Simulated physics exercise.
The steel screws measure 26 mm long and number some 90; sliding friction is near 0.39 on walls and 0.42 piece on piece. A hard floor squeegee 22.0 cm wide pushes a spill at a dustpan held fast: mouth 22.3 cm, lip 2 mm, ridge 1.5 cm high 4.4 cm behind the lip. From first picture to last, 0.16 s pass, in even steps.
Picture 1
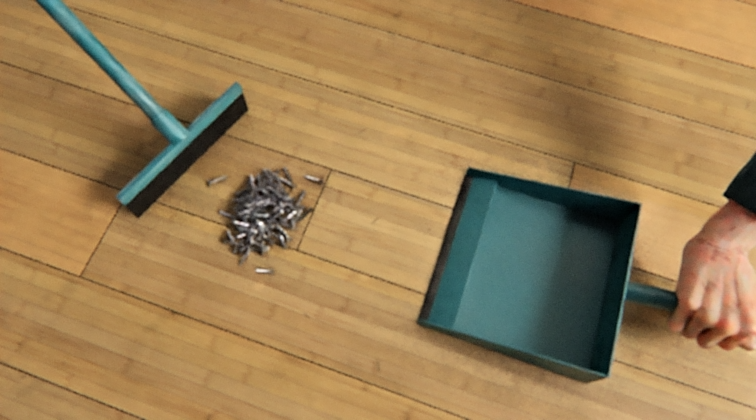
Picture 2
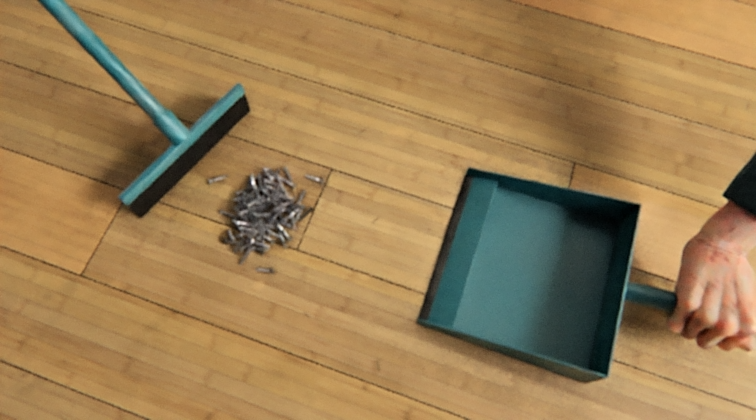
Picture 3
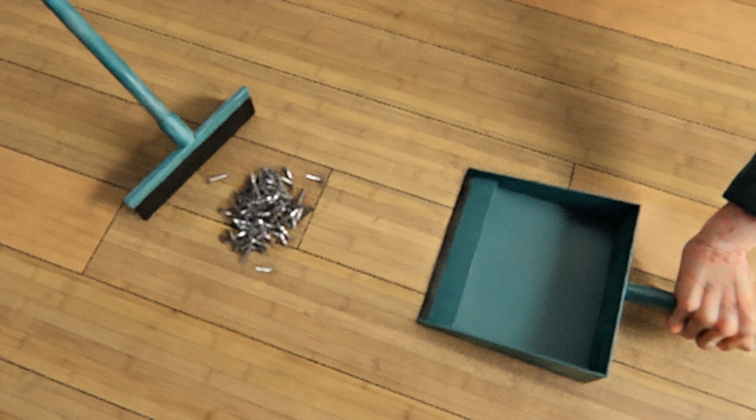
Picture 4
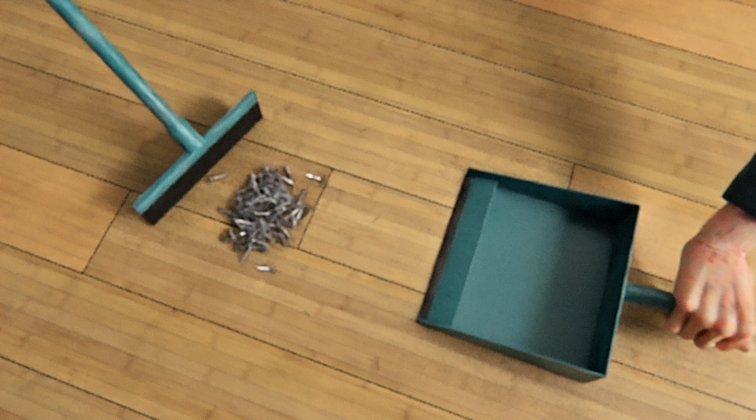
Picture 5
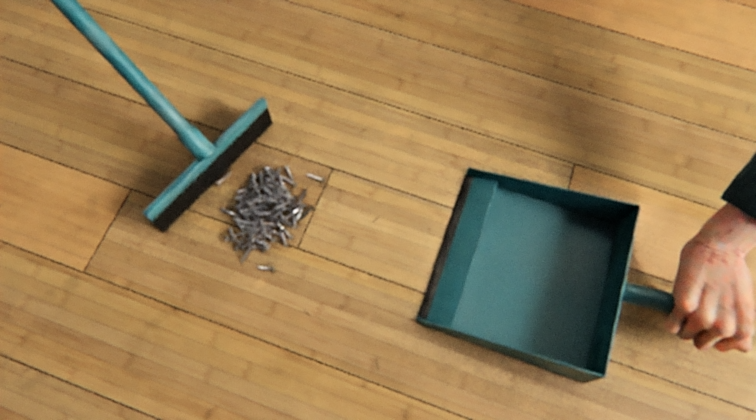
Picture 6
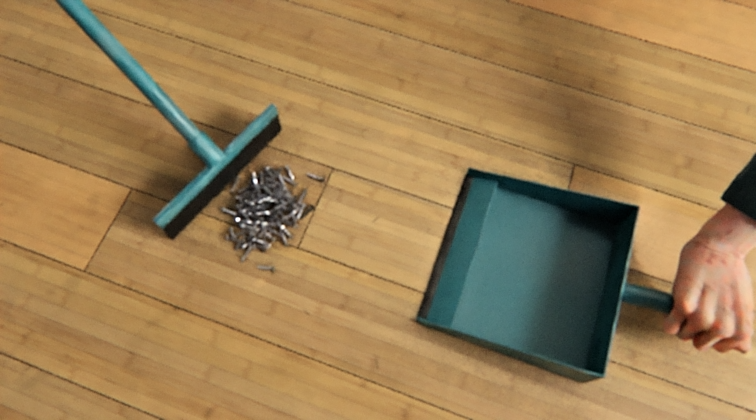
A floor of light wooden boards is seen from above at a slight tilt. A teal squeegee with a dark blade stands at upper left beside a small heap of shiny grey metal pieces, and a hand with a dark green cuff grips a dark teal dustpan at right. The squeegee slides slowly a short way right and slightly down to the heap's edge, barely disturbing it, while pan, hand and camera stay still.
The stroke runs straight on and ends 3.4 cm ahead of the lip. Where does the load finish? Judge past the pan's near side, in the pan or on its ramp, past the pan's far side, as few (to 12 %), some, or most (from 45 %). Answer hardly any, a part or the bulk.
Near side the bulk, pan hardly any, far side hardly any.
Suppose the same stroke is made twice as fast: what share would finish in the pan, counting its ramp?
Then about 15 per cent.
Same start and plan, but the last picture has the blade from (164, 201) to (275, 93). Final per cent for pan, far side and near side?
Pan 0, far 0, near 5.
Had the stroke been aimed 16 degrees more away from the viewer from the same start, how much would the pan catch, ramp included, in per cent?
It would be near 0 per cent.
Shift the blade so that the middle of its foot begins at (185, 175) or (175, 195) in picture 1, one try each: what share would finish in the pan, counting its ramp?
About 0 and 0 per cent.
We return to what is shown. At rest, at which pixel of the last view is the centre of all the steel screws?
At about (397, 311).
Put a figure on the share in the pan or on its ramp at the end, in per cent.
About 0 per cent.
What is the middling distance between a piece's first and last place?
About 22 cm.
Then, 0.22 s after the last picture, middle of the blade 19 cm from the lip; 0 % over the lip, far side 0 %, near side 10 %.
Then, 0.38 s after the last picture, middle of the blade 11 cm from the lip; 0 % over the lip, far side 0 %, near side 35 %.
Then, 0.65 s after the last picture, middle of the blade 7 cm from the lip; 0 % over the lip, far side 0 %, near side 50 %.
In the end, near side 50 %, pan 0 %, far side 0 %, in front of the lip or behind the blade 50 %.
